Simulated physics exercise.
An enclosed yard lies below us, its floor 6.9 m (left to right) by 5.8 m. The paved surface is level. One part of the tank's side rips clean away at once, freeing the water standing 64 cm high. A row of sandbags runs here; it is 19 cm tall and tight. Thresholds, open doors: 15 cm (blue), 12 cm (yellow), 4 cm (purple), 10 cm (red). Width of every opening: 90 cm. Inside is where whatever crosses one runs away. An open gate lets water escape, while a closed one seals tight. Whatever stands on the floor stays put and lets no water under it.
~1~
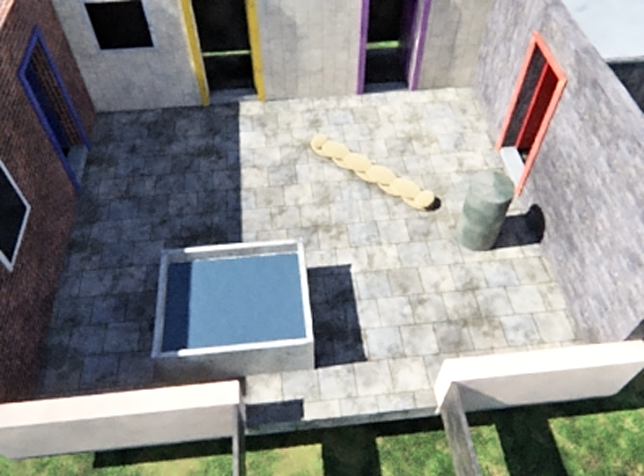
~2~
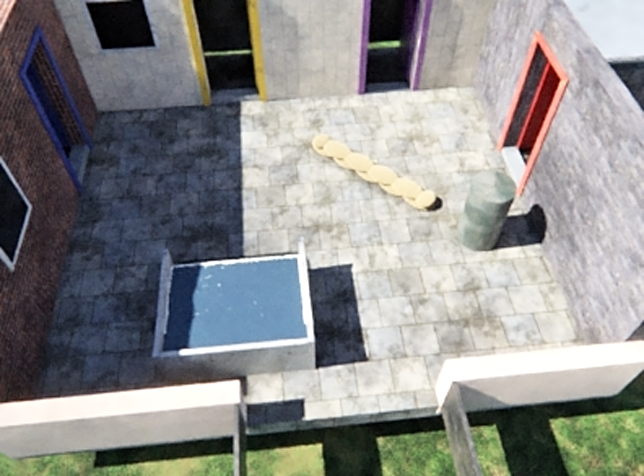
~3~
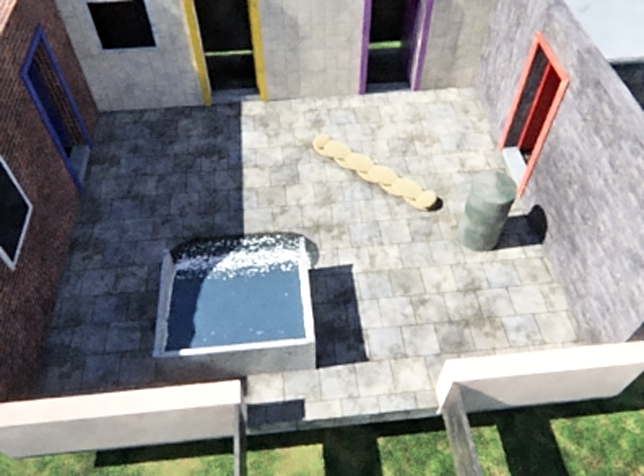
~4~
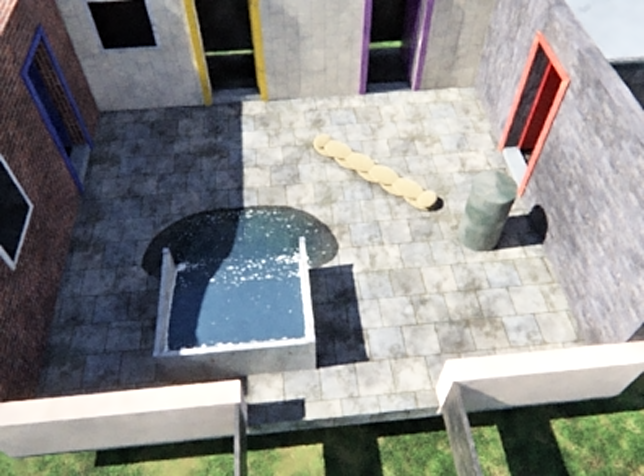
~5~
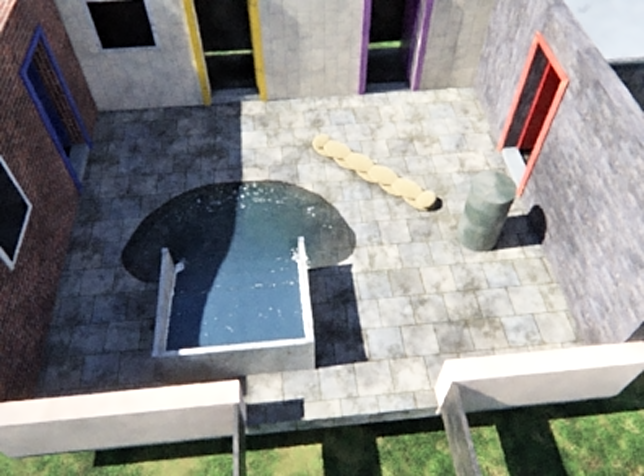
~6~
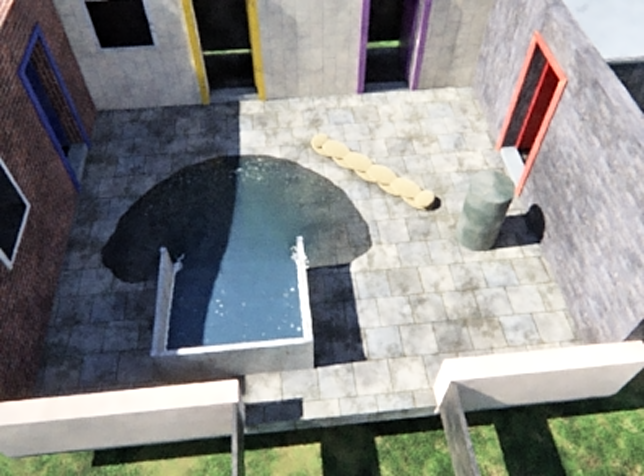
Paved walled yard with coloured doorways, water pouring from the far side of a tank and spreading in a widening dark fan.
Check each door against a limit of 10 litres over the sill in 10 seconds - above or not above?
Check: Blue door not above; yellow door above; purple door not above; red door not above.
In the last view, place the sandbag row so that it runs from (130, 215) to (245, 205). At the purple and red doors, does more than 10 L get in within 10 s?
Against the limit, the purple door goes beyond it and the red door stays within it.
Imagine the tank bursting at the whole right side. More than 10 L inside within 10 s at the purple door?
Relative to that limit, purple ends up on the high side.
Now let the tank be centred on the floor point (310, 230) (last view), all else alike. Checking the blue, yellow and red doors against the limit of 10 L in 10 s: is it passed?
For the blue door, the amount is acceptable; for the yellow door, the amount is too high; for the red door, the amount is acceptable.
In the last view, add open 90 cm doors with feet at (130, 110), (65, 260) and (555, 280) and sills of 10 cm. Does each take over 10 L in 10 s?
First doorway gets there, second falls short, third falls short.
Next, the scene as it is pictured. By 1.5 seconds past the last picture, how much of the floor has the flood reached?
About 40 per cent.
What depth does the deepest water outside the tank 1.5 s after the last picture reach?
Depth max: Approx. 34 cm.
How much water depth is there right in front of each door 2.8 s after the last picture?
In centimetres, the blue door has 13, the yellow door 14, the purple door 4 and the red door 0.
Then, 0.7 s after the last picture water covers 35 % of the floor and is deepest (20 cm) near (216, 271); blue door not reached, yellow door 18 cm at the sill, 6 L in, purple door not reached, red door not reached.
Then, 1.5 s after the last picture water covers 40 % of the floor and is deepest (34 cm) near (97, 116); blue door 10 cm at the sill, 0 L in, yellow door 25 cm at the sill, 66 L in, purple door 2 cm at the sill, 0 L in, red door not reached.
Then, 2.8 s after the last picture water covers 55 % of the floor and is deepest (19 cm) near (168, 111); blue door 13 cm at the sill, 0 L in, yellow door 14 cm at the sill, 107 L in, purple door 4 cm at the sill, 0 L in, red door not reached.
Then, 5.3 s after the last picture water covers 70 % of the floor and is deepest (9 cm) near (315, 157); blue door 8 cm at the sill, 0 L in, yellow door 5 cm at the sill, 111 L in, purple door 3 cm at the sill, 0 L in, red door 4 cm at the sill, 0 L in.
Then, 9.3 s after the last picture water covers 90 % of the floor and is deepest (8 cm) near (464, 383); blue door 3 cm at the sill, 0 L in, yellow door 3 cm at the sill, 111 L in, purple door 2 cm at the sill, 0 L in, red door 3 cm at the sill, 0 L in.
